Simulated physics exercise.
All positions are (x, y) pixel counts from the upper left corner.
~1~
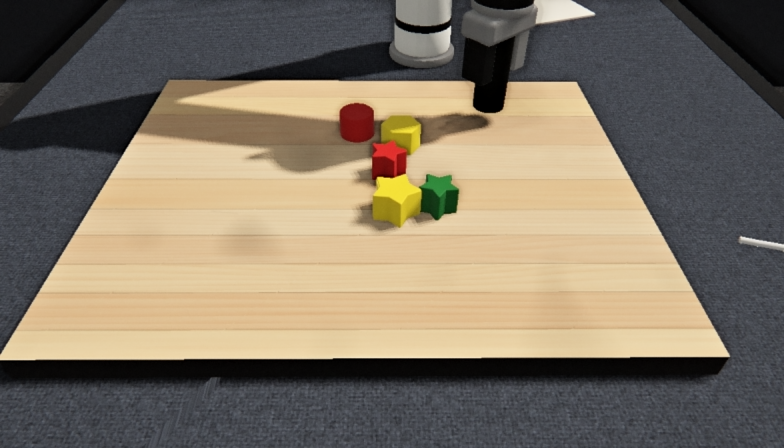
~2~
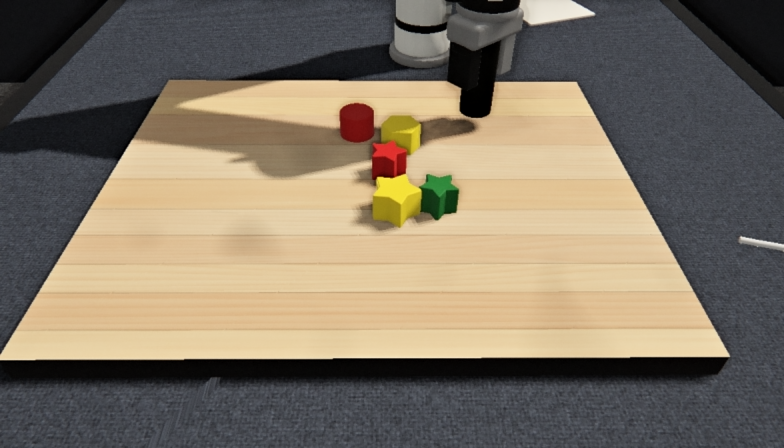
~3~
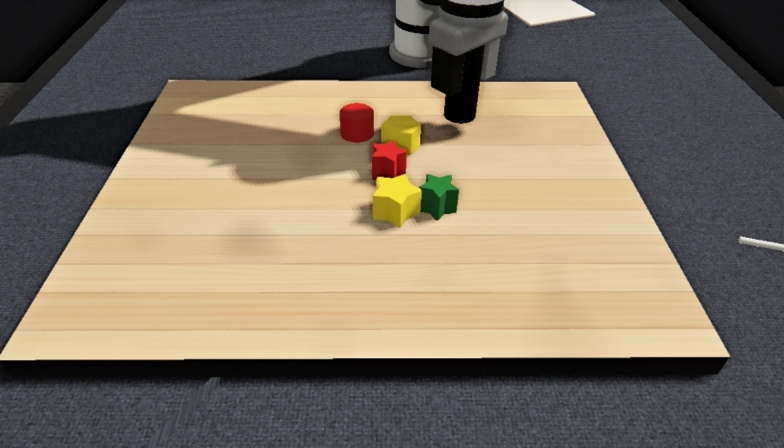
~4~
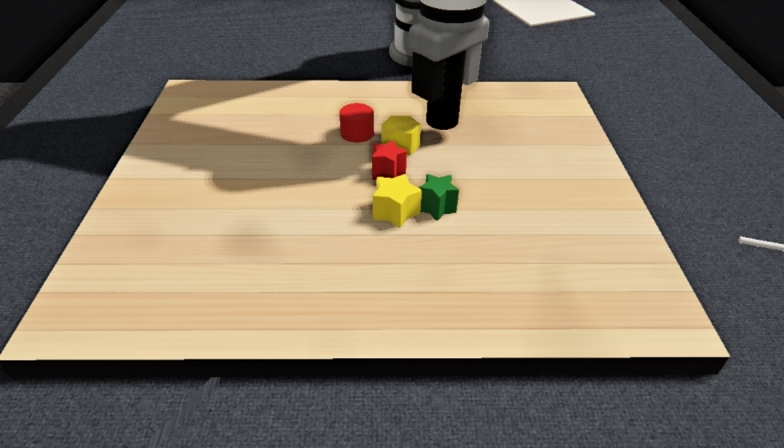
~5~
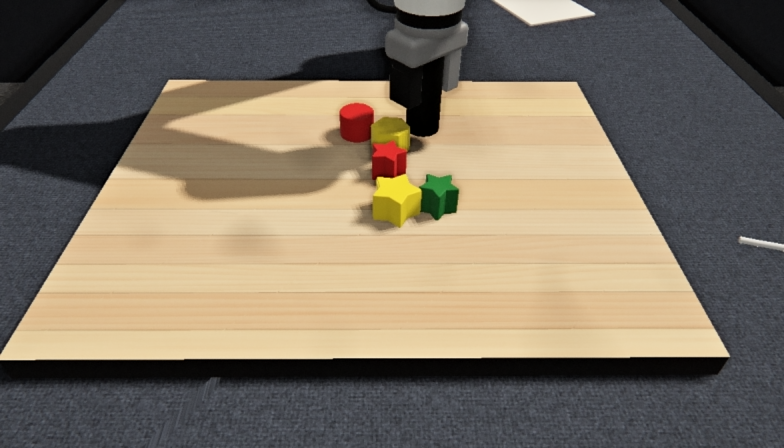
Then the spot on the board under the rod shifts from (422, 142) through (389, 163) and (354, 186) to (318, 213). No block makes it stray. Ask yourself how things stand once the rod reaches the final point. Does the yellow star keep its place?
No, I don't think so.
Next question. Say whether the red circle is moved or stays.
That block is not shifted.
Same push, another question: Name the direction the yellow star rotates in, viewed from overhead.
It makes a counterclockwise turn.
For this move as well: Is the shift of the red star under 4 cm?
No.
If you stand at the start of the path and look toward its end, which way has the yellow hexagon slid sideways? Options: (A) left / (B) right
The correct letter is B.
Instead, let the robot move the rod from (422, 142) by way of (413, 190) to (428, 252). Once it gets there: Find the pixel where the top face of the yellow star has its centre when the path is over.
I think it will end close to (385, 214).
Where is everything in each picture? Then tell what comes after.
The first frame shows lower end of the rod (488, 106), tops of blocks, red circle (357, 111), red star (388, 150), yellow hexagon (401, 123), yellow star (396, 187).
The second frame shows rod (475, 111), blocks as before.
The third frame shows rod (460, 116), blocks as before.
The fourth frame shows rod (442, 122), blocks as before.
The fifth frame shows rod (422, 129), red circle (357, 111), red star (388, 150), yellow hexagon (391, 125), yellow star (396, 187).
On the path given first. One third of the way, rod (389, 149); red star (381, 159), turned 25° anticlockwise; yellow hexagon (353, 134), turned 60° clockwise.
Two thirds of the way, rod (353, 172); red star (362, 181), turned 70° anticlockwise; yellow hexagon (343, 136), turned 100° clockwise; yellow star (393, 194), turned 45° anticlockwise.
At the end, rod (317, 199); red circle not moved; red star (352, 194), turned 120° anticlockwise; yellow hexagon (343, 136), turned 100° clockwise; yellow star (394, 194), turned 45° anticlockwise.
